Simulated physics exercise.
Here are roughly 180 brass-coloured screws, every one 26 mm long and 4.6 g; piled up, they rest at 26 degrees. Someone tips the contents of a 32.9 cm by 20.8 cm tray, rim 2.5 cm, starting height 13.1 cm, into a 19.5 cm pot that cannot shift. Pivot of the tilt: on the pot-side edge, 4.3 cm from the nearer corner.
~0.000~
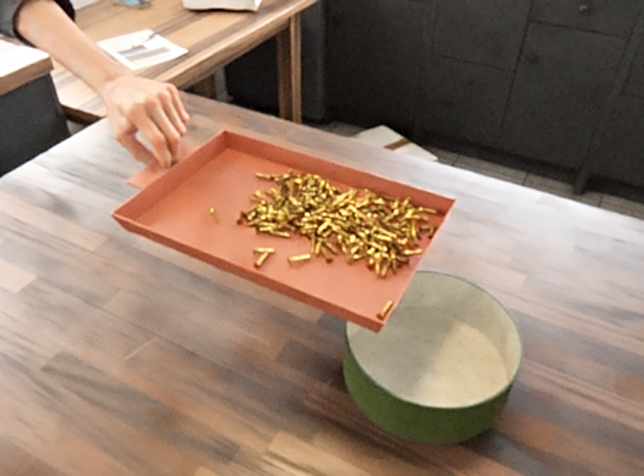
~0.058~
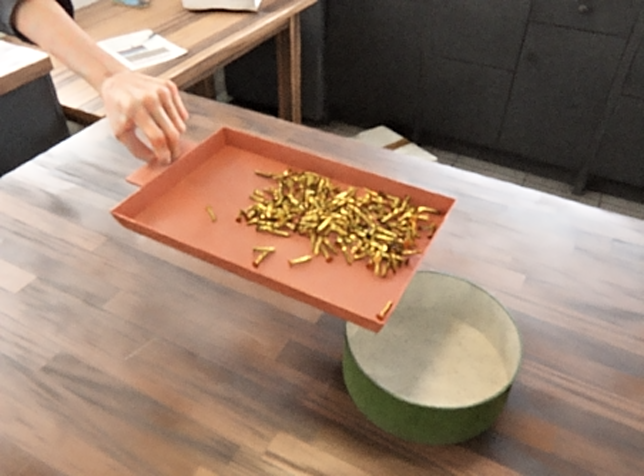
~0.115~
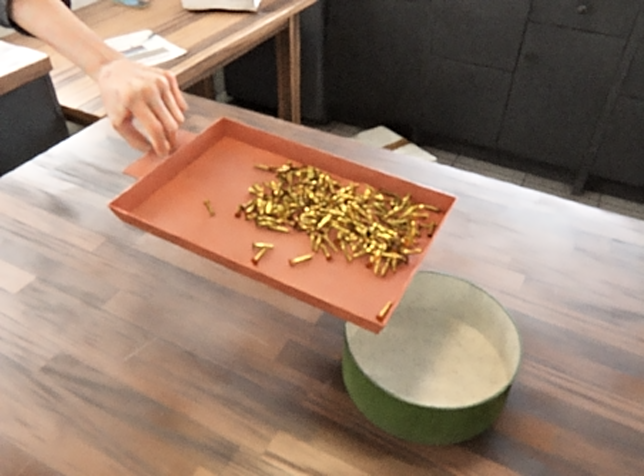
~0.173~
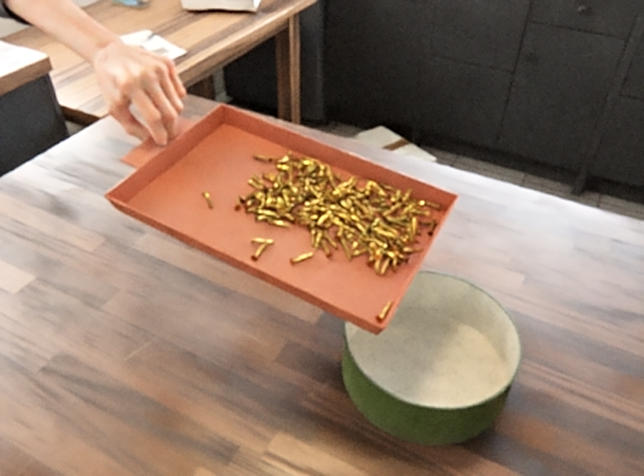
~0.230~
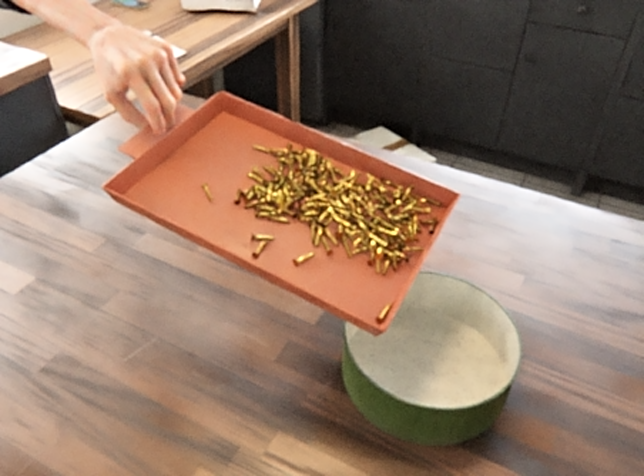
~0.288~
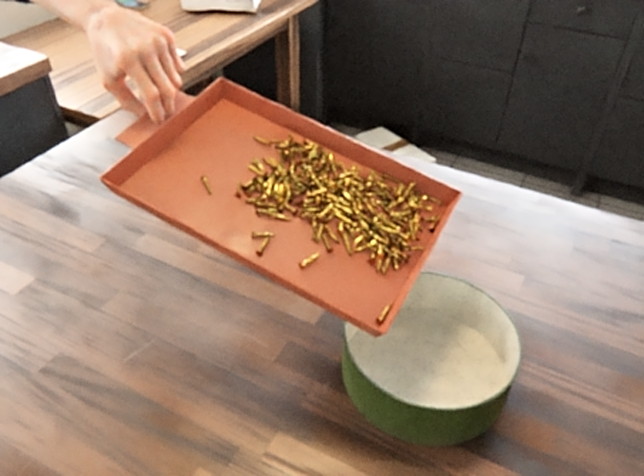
To begin with, a hand holds a shallow orange-red tray of small brass-coloured pieces nearly level above a wooden table, its right end over a round green pot. The hand then raises the left end, gradually steepening the tray's slope toward the pot, while the pieces stay heaped in nearly the same place.
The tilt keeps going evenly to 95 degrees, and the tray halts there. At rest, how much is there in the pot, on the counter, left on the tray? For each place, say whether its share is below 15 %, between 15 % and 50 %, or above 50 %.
Pot: Above 50 %; counter: Between 15 % and 50 %; tray: Below 15 %.
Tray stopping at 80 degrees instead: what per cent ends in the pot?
The pot would get around 75 per cent.
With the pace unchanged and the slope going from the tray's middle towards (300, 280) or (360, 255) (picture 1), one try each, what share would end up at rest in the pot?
About 35 and 90 per cent.
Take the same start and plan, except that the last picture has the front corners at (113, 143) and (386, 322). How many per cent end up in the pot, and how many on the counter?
Pot 85 % / counter 15 %.
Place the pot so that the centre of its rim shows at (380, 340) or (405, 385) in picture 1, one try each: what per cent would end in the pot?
100 % and 100 %.
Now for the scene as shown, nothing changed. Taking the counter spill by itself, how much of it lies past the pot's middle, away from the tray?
Roughly 40 percent of the spill.
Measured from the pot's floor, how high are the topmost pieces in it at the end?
Roughly 3.5 cm.
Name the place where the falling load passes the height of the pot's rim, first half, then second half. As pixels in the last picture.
Earlier half at about (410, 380), later half at about (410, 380) in pixels.
After 0.95 s, tilt 52 degrees; the tray holds 100 %, the pot 0 %.
Then, at 1.39 s, tilt 77 degrees; the tray holds 80 %, the pot 10 %.
Then, at 1.90 s, tilt 95 degrees; the tray holds 0 %, the pot 80 %.
At rest (2.9 s), pot 80 %, counter 20 %, tray 0 %.
